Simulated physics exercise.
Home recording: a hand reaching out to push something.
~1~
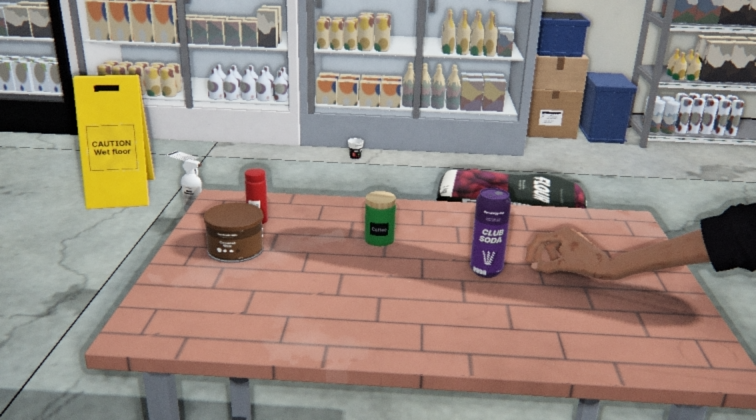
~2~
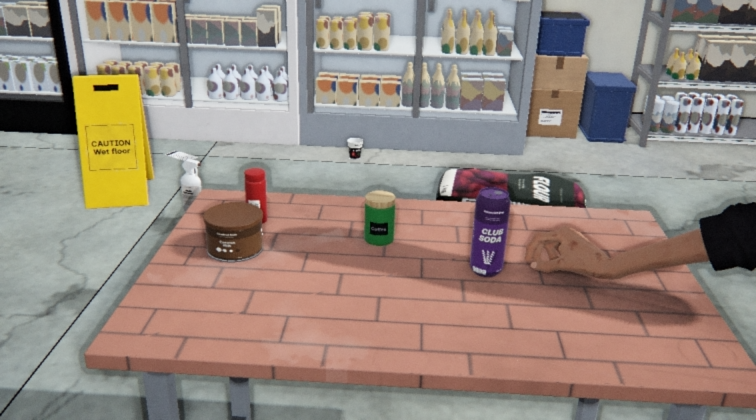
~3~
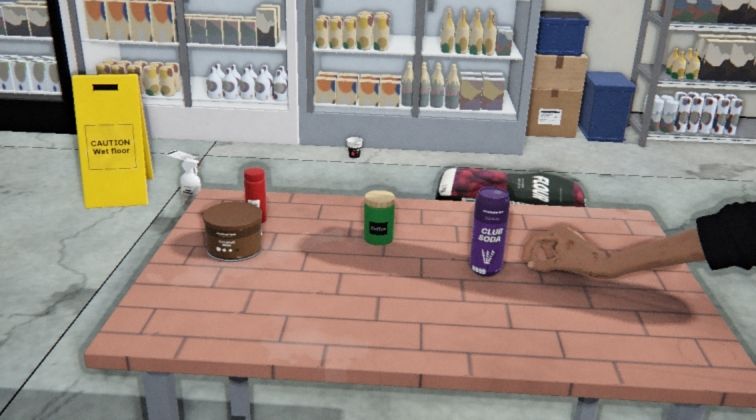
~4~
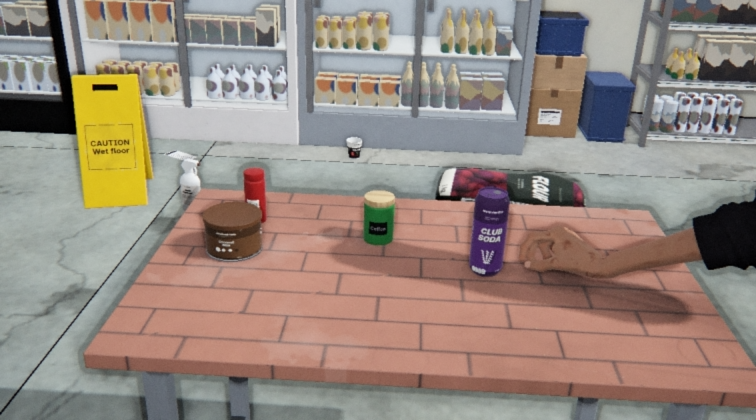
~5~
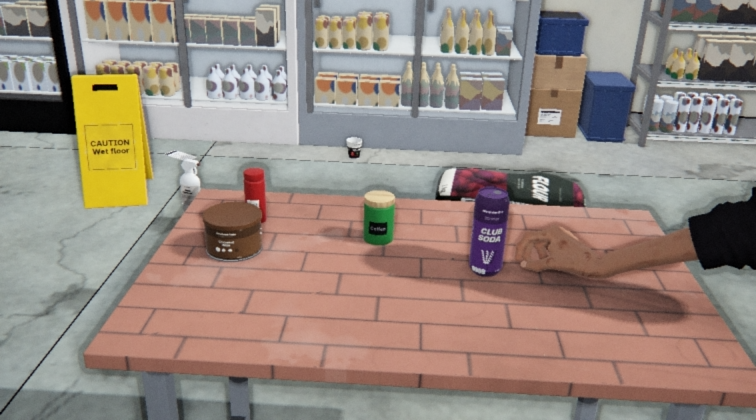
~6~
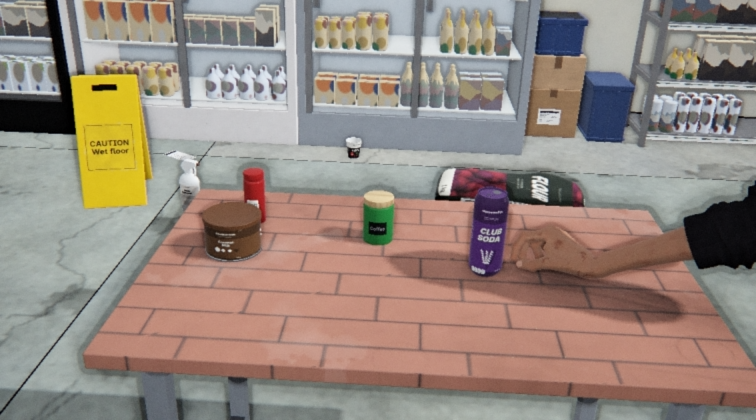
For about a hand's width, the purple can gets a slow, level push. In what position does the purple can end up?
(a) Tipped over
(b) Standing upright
Standing upright (b).
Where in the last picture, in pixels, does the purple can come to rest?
The object ends up somewhere near (424, 230).
Then, 0.60 s after the last picture, purple can slid a little near (471, 232).
Then, 1.20 s after the last picture, purple can slid about its own width near (442, 230).
At rest, moved from the start, purple can. Seen from the same camera at the end, purple can near (424, 230).
